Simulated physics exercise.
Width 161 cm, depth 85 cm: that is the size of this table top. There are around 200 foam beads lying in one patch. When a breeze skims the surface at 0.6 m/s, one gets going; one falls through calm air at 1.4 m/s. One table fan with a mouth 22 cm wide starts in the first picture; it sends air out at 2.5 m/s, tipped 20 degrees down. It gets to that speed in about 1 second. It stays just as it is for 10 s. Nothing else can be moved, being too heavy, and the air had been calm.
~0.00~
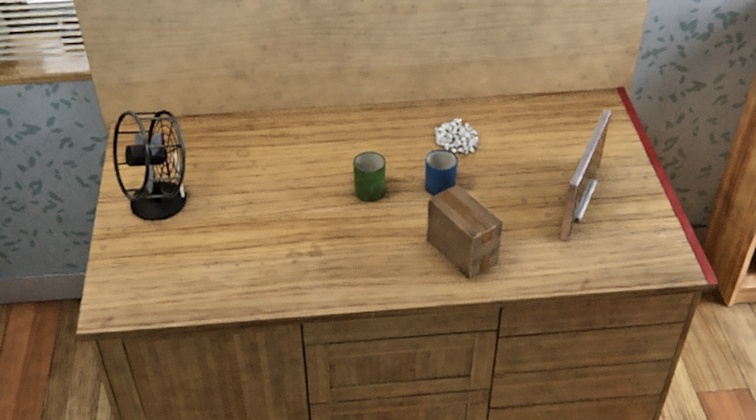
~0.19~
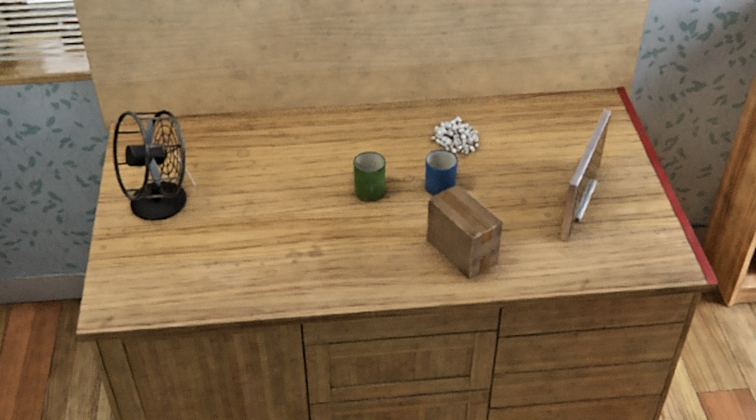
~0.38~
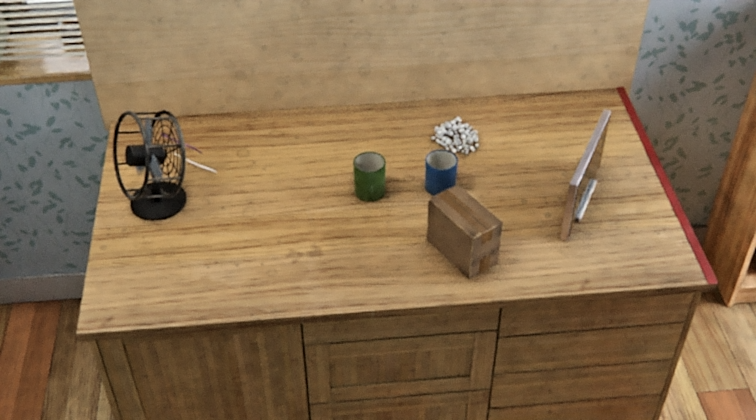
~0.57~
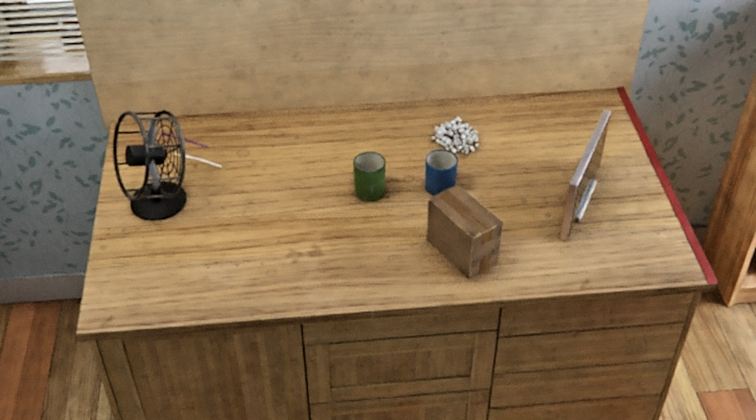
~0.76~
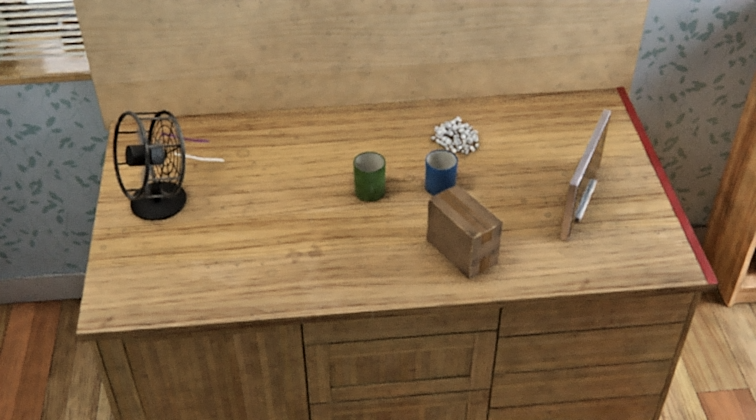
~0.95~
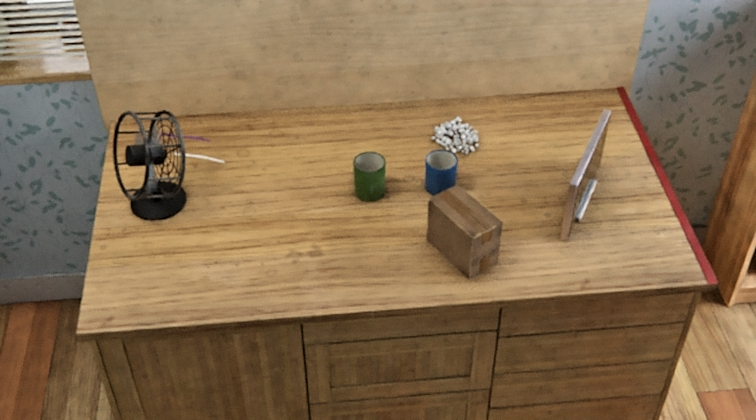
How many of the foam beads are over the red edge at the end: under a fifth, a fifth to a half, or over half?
The share tops half.
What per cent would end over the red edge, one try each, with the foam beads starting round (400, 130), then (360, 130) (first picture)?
In turn: 90 per cent, 90 per cent.
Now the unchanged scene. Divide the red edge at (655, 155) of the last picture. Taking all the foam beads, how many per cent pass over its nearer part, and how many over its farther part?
I'd put near 10 percent on the nearer stretch and close to 60 percent on the farther one.
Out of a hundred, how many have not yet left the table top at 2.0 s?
Around 80 in a hundred are still there.
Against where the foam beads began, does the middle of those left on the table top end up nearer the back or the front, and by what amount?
Forward, some 20 cm.
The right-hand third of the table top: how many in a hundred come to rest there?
Share at the end: Close to 30 %.
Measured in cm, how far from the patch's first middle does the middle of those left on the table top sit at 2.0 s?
Roughly 40 cm.
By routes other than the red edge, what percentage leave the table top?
0 %.
After 2.0 s, 98 % are on the move or not yet settled, 17 % are over the red edge; the middle of those still in play is near (583, 165).
After 3.2 s, 52 % are on the move or not yet settled, 52 % are over the red edge; the middle of those still in play is near (577, 170).
After 5.5 s, 31 % are on the move or not yet settled, 65 % are over the red edge; the middle of those still in play is near (572, 177).
After 10.0 s, at the end, 66 % are over the red edge; the middle of those still in play is near (571, 178).
